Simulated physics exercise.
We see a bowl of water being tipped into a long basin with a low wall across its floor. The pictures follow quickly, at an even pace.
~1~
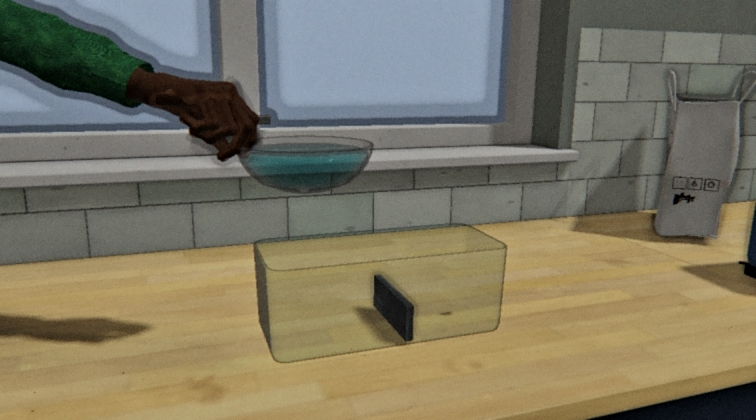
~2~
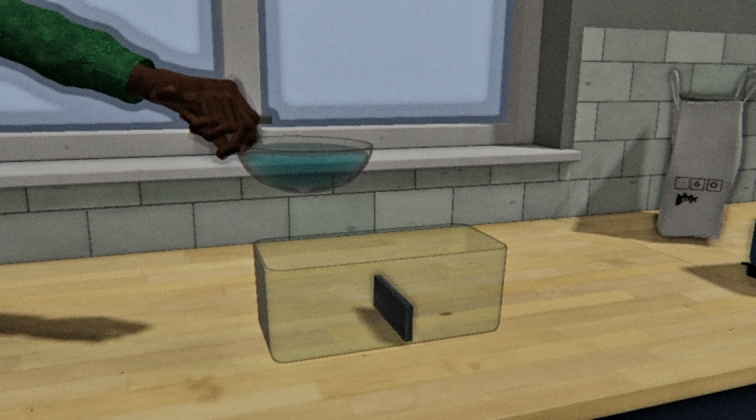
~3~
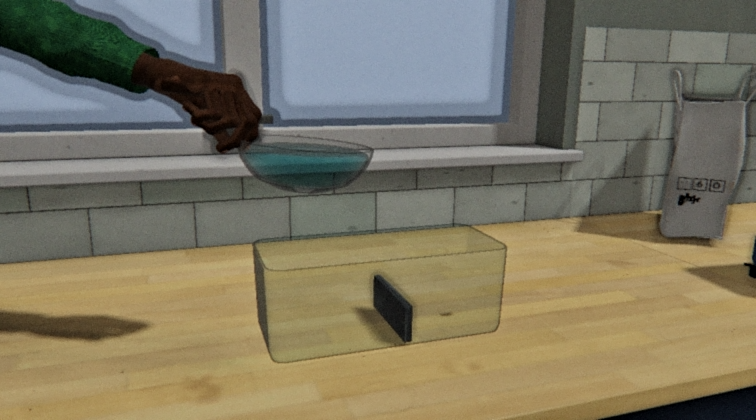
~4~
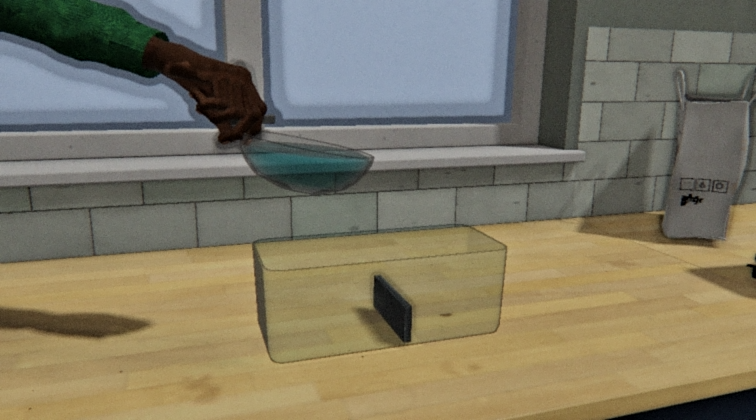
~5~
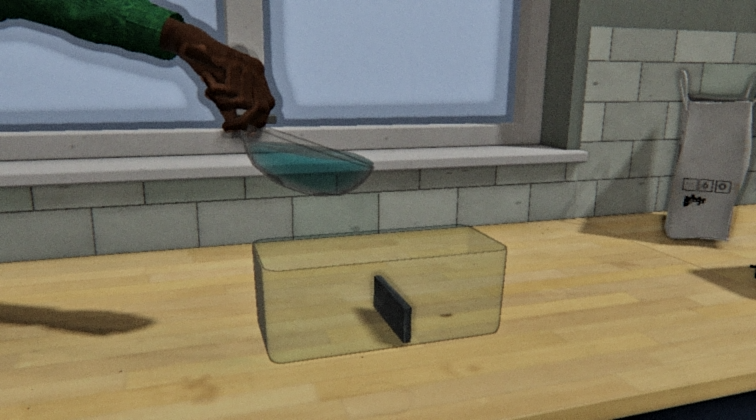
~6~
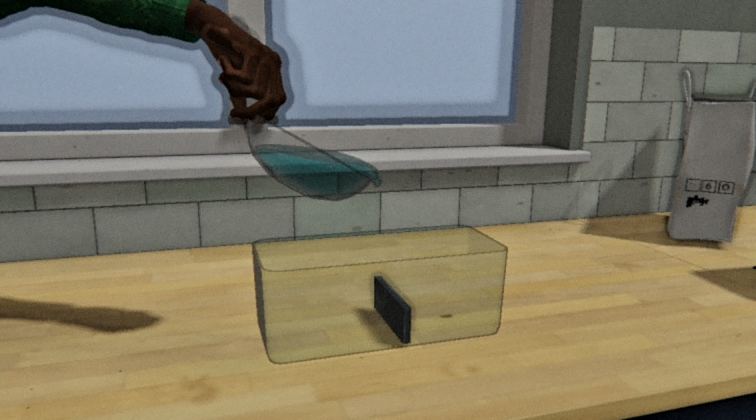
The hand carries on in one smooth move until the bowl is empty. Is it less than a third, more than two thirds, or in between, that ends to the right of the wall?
It comes to from a third to two thirds.
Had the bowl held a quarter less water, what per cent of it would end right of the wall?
Close to 55 per cent.
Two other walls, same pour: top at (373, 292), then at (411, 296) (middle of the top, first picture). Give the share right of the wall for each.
In turn 80 and 35 in a hundred.
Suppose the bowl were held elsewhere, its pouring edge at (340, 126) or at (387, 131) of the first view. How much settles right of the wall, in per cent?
Near 25 % and 75 %.
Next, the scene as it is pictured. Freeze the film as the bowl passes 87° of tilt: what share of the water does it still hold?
Roughly 5 in a hundred.
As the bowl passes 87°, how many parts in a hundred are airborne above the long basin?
Near 20 %.
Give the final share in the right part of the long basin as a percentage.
It comes to 55 per cent or so.
A moment on, the bowl is tipped on its side and 5 per cent is still to pour, 18 is left of the wall and 55 right of it.
Next, the bowl is tipped on its side and 0 per cent is still to pour, 34 is left of the wall and 55 right of it.
Then the bowl is tipped on its side and 0 per cent is still to pour, 38 is left of the wall and 57 right of it.
Later the bowl is tipped on its side and 0 per cent is still to pour, 39 is left of the wall and 56 right of it.
At rest 39 per cent lies left of the wall, 56 right of it and 4 outside.
